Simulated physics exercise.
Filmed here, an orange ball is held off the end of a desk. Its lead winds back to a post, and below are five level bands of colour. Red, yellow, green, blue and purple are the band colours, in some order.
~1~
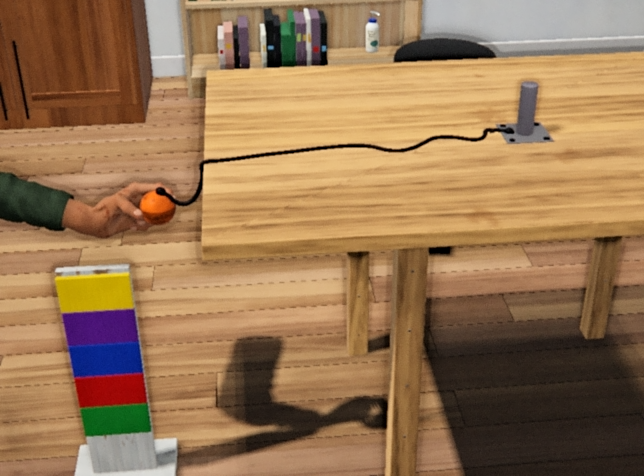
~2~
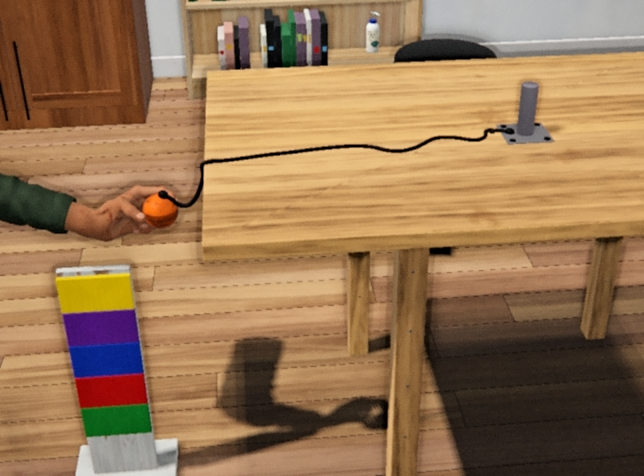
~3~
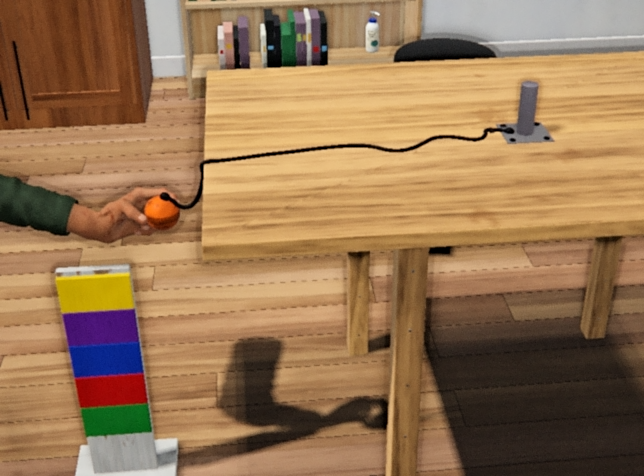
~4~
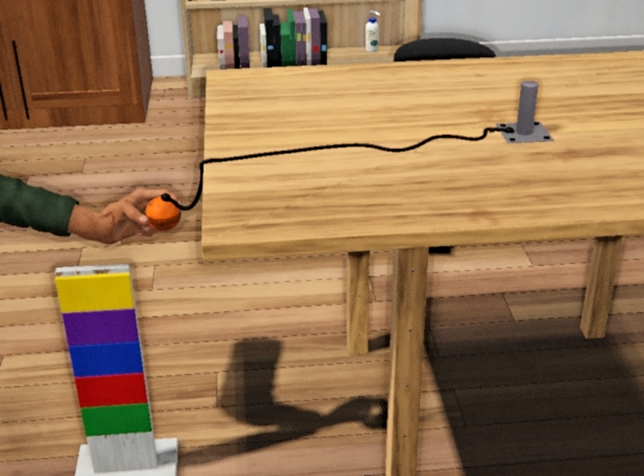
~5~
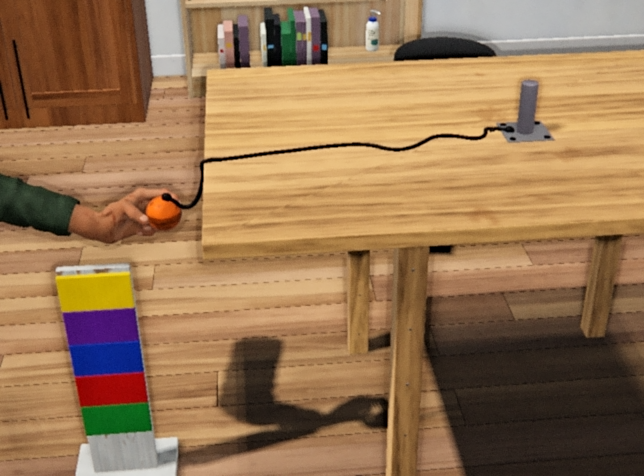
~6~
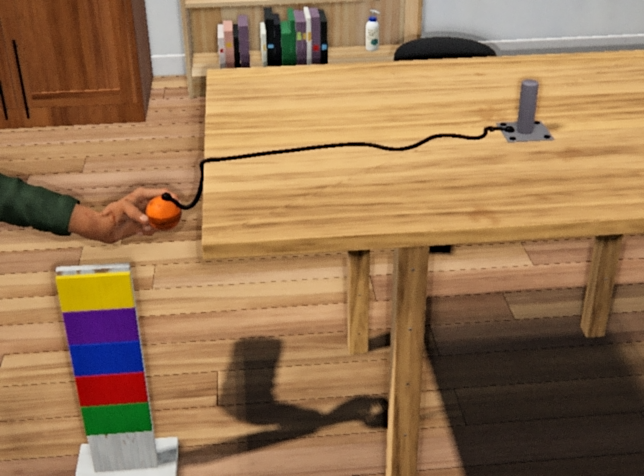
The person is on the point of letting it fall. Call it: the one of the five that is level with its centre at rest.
My call is yellow.
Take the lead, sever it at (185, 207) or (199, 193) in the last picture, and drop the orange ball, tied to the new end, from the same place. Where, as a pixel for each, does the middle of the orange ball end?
In order, roughly (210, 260) and (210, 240).
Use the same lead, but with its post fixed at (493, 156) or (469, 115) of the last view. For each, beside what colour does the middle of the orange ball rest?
Try one - purple; try two - purple.
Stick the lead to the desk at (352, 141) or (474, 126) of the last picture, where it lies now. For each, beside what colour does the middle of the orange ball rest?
First try higher than all five, second try yellow.
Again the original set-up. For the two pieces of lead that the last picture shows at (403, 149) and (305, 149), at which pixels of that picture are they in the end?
The first ends at (366, 143) and the second at (266, 151).
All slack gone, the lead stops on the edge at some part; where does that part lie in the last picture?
About (245, 157).
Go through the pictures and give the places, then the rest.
The first picture shows orange ball (158, 208); yellow (95, 295); purple (101, 329); blue (106, 361); red (111, 392); green (116, 421).
The second picture shows orange ball (161, 211); lead through (486, 131) (427, 142) (365, 147) (285, 153) (211, 163).
The third picture shows orange ball (162, 213).
The fourth picture shows orange ball (163, 214); lead through (486, 131) (427, 141) (364, 146) (285, 153) (210, 162).
The fifth picture shows orange ball (164, 214).
The sixth picture shows orange ball (164, 213); lead through (486, 130) (427, 140) (365, 145) (285, 152) (211, 161).
Soon after, ball near (189, 275); level with yellow.
Then, ball near (234, 270); level with yellow.
Further on, ball near (224, 278); level with yellow.
At rest, ball near (217, 279); level with yellow. Its centre hangs level with the yellow band.
